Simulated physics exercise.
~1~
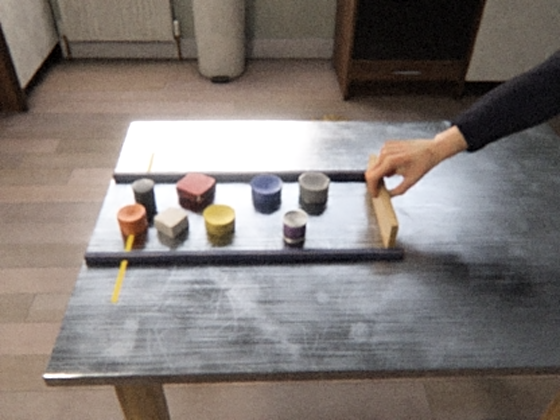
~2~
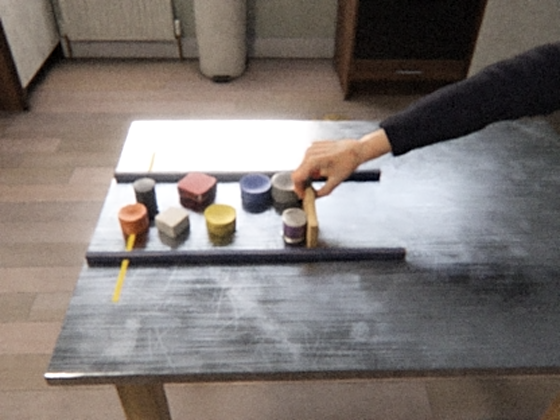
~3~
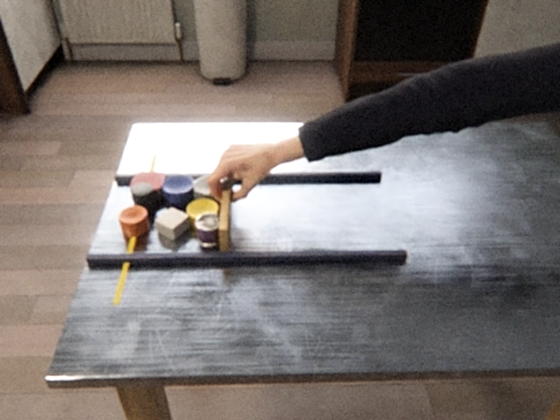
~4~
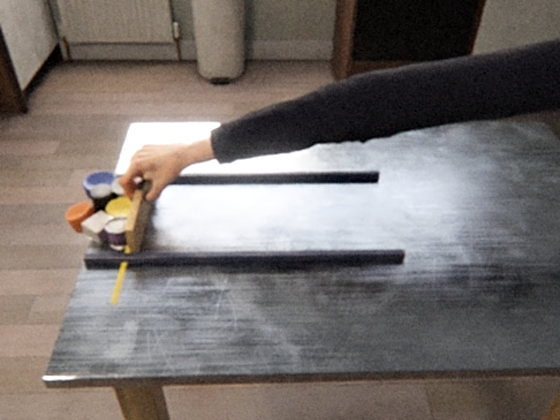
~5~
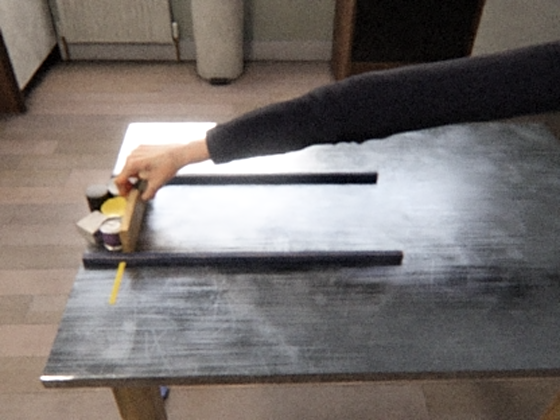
A hand slid an upright wooden board leftward along a channel on a dark table, gathering small colourful pots and a pale block into a cluster and pushing them to the table's end, where the blue, red and orange ones went over the edge.
